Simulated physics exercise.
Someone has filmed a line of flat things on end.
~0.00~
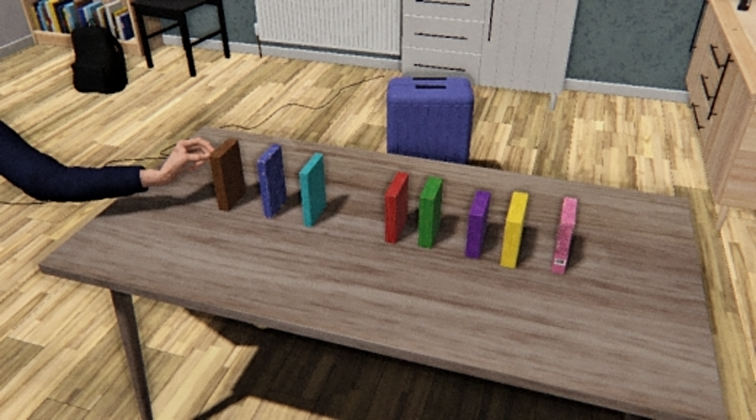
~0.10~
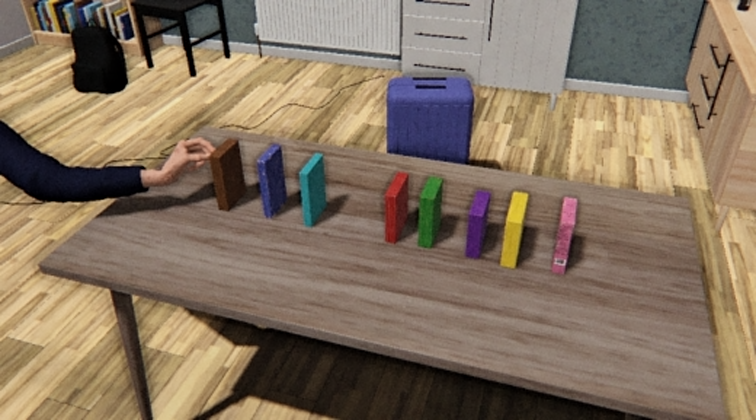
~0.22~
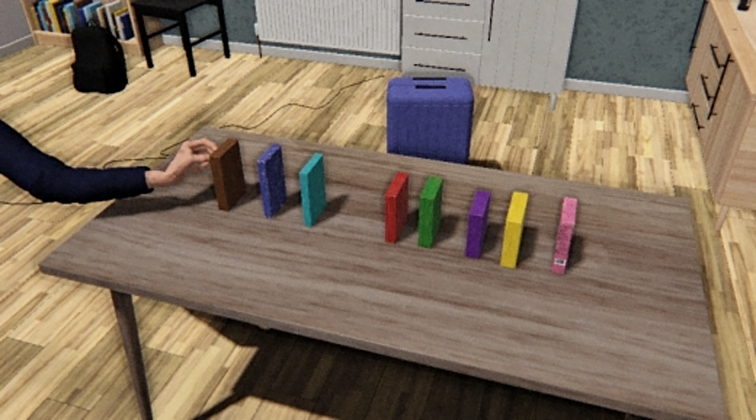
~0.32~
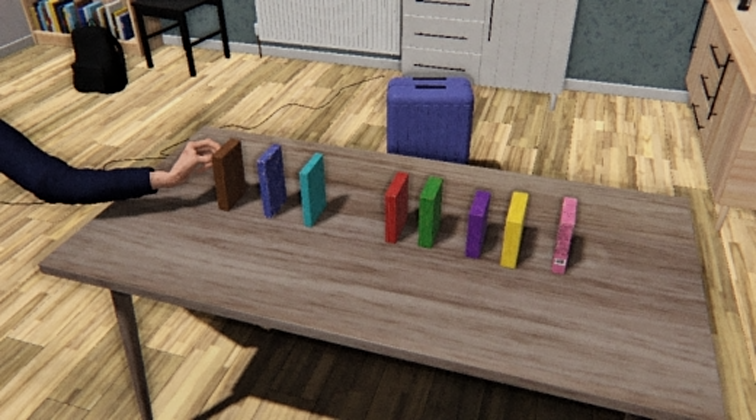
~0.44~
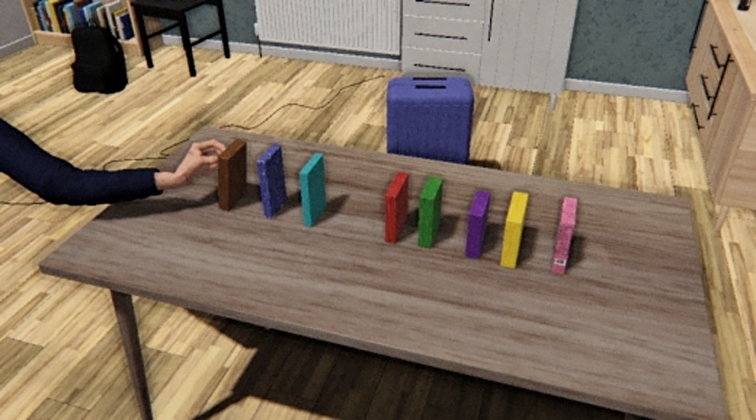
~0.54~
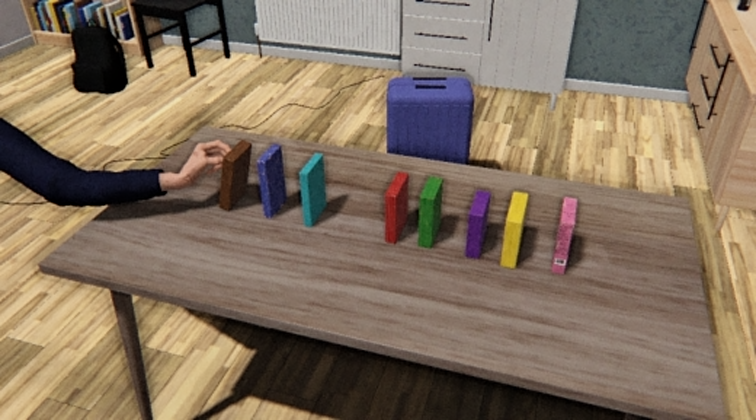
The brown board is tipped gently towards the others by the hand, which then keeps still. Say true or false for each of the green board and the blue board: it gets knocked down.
Green board - false; blue board - true.
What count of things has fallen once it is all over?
The total comes to 3.
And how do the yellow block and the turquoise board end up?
At the end the yellow block is standing and the turquoise board has fallen.
Around 0.94 s, brown board 76° over; blue board rocked 59° from its first pose near (303, 197); turquoise board rocked 35° from its first pose.
Around 1.04 s, brown board 81° over; blue board on its side near (311, 207); turquoise board on its side.
Finally (3.6 s), down or leaning hard on the table, blue board and turquoise board; the other 4 still in place. Final places as the last picture's camera would see them, green board near (431, 213), blue board near (312, 207).
